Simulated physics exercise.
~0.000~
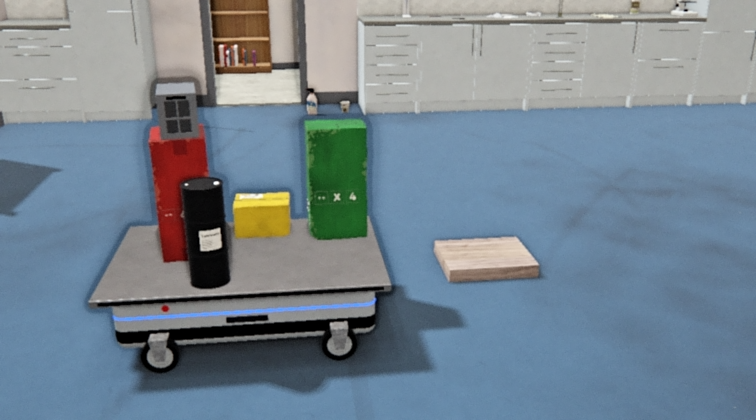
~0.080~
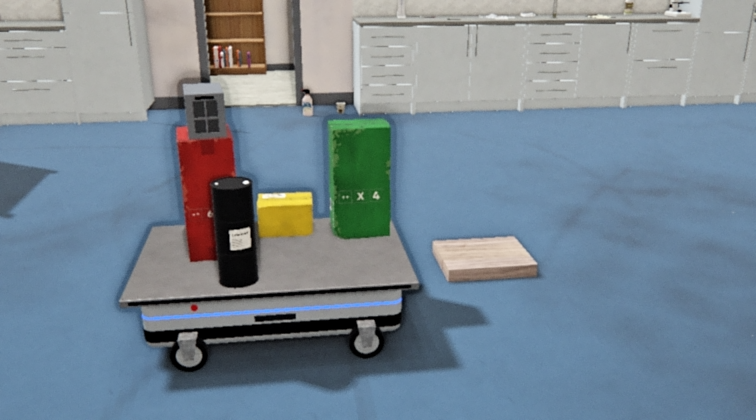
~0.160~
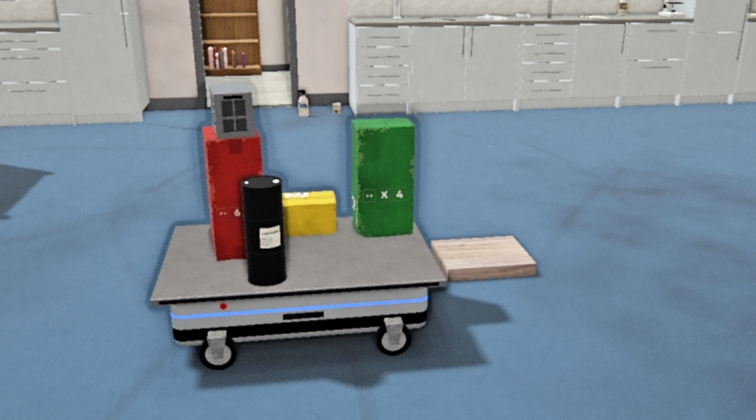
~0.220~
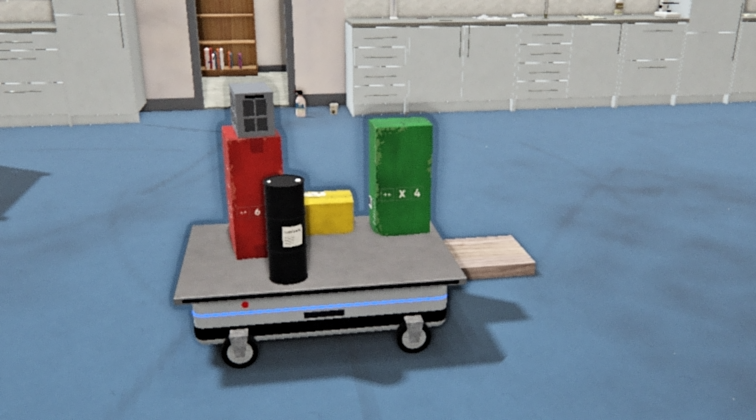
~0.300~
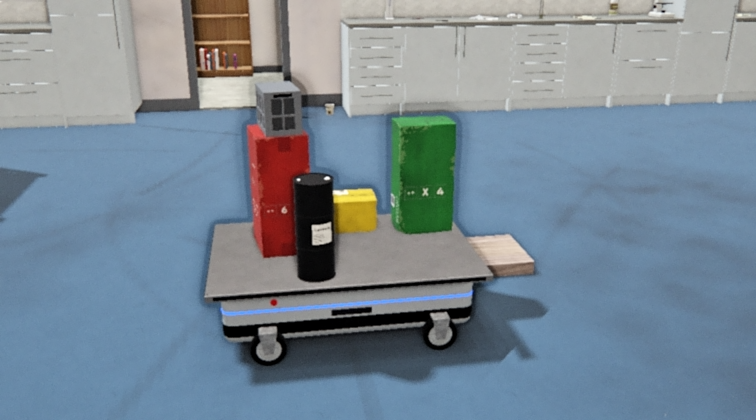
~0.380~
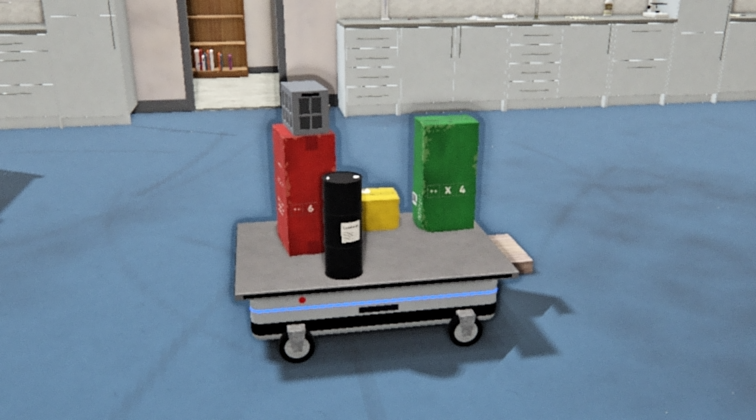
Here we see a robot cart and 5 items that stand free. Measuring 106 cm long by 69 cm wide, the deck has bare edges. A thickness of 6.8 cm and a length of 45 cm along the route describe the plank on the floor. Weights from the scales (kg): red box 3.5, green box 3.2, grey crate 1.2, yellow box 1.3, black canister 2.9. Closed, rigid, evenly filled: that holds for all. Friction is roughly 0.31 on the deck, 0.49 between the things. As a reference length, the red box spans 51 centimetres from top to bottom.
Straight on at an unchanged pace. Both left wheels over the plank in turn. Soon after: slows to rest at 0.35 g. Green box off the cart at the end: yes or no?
No.
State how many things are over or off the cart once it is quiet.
Altogether, 4.
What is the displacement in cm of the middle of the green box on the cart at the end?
About 42 cm.
After 0.98 s, 127 cm covered; green box on its side near (593, 198); black canister 6° off upright; yellow box moved 4 cm.
After 1.58 s, 205 cm covered; grey crate and black canister now off the cart; green box on its side; red box 56° off upright.
In the end (2.5 s), off the cart, grey crate and black canister; toppled on the cart, red box and green box; the last one under 10 cm from the start.
